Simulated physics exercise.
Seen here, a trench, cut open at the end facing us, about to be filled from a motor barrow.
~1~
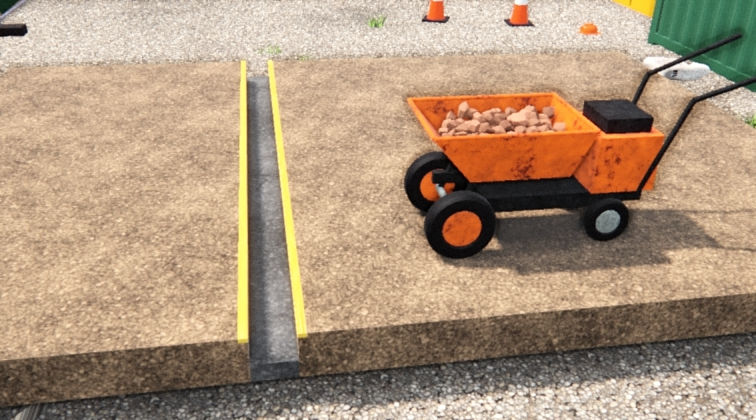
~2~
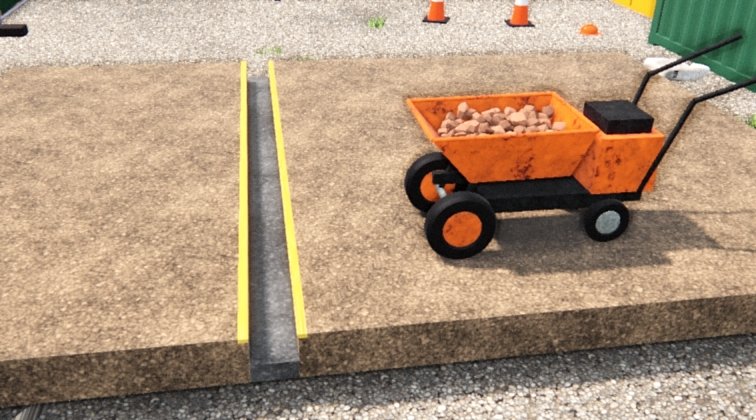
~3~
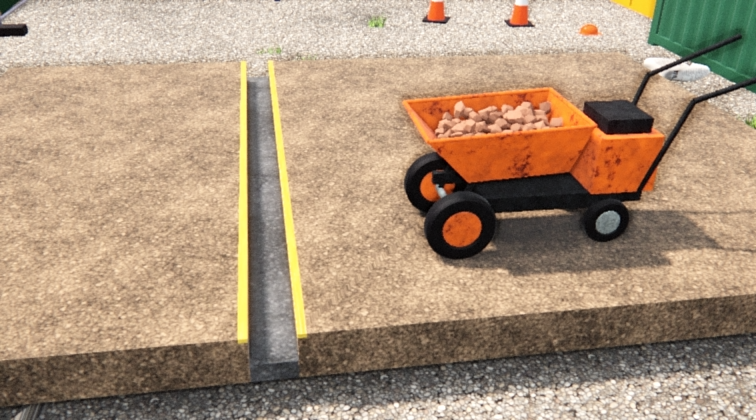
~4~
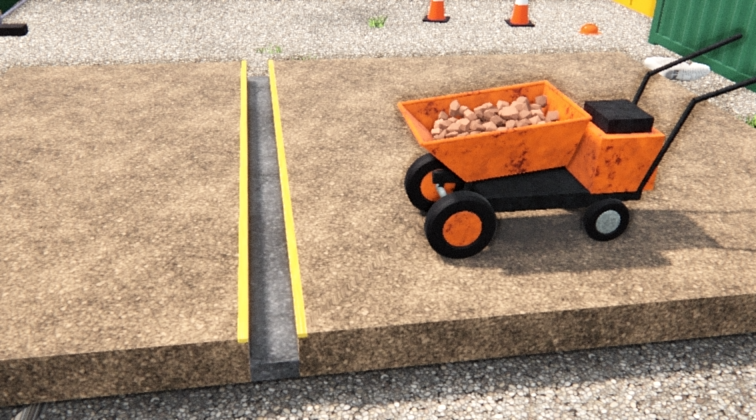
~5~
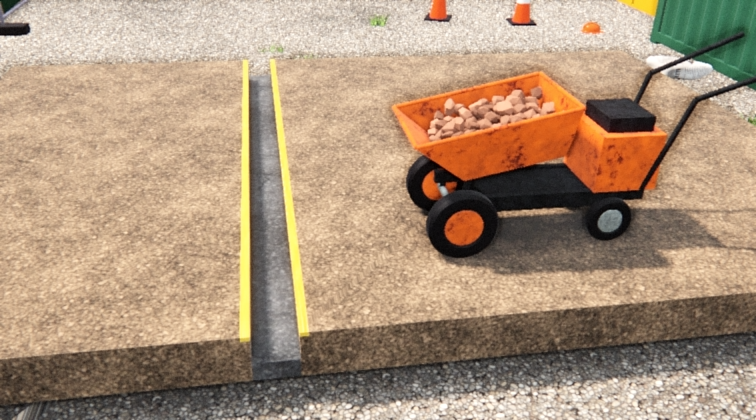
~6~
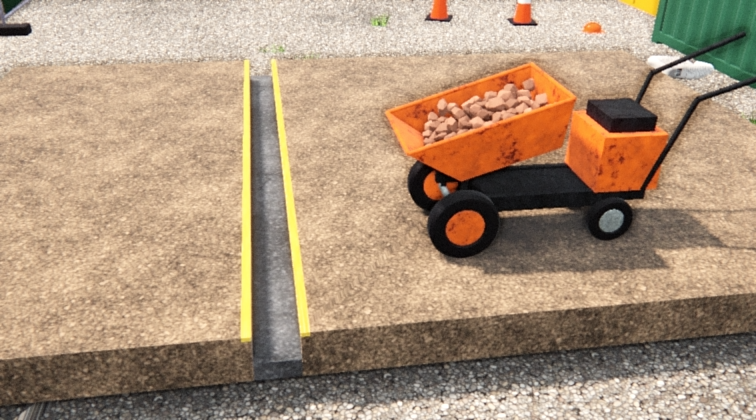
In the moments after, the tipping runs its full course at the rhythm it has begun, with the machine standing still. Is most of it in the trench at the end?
It catches only the smaller part.
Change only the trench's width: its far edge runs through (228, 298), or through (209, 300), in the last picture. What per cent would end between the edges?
Roughly 20 per cent, and 20 per cent.
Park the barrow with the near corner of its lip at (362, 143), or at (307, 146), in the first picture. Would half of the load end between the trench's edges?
In turn: Above a half; the smaller part.
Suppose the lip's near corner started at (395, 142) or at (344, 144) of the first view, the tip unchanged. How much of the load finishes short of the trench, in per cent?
Roughly 10 per cent, and 0 per cent.
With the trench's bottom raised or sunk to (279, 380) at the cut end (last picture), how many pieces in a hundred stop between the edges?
Roughly 20 in a hundred.
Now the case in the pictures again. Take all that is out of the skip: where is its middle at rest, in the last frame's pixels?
Around (313, 237).
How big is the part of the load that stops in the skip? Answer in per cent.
About 25 per cent.
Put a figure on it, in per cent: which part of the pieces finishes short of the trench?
Close to 50 per cent.
Just after the last frame, skip tipped steeply; every one in the skip.
A moment on, skip tipped right over; the larger part in the skip; roughly a quarter short of the trench; just a few in or heaped over the trench; just a few falling.
Further on, skip tipped right over; roughly a quarter in the skip; roughly half short of the trench; roughly a quarter in or heaped over the trench.
When it is over, skip tipped right over; roughly a quarter in the skip; roughly half short of the trench; roughly a quarter in or heaped over the trench; not one beyond it.
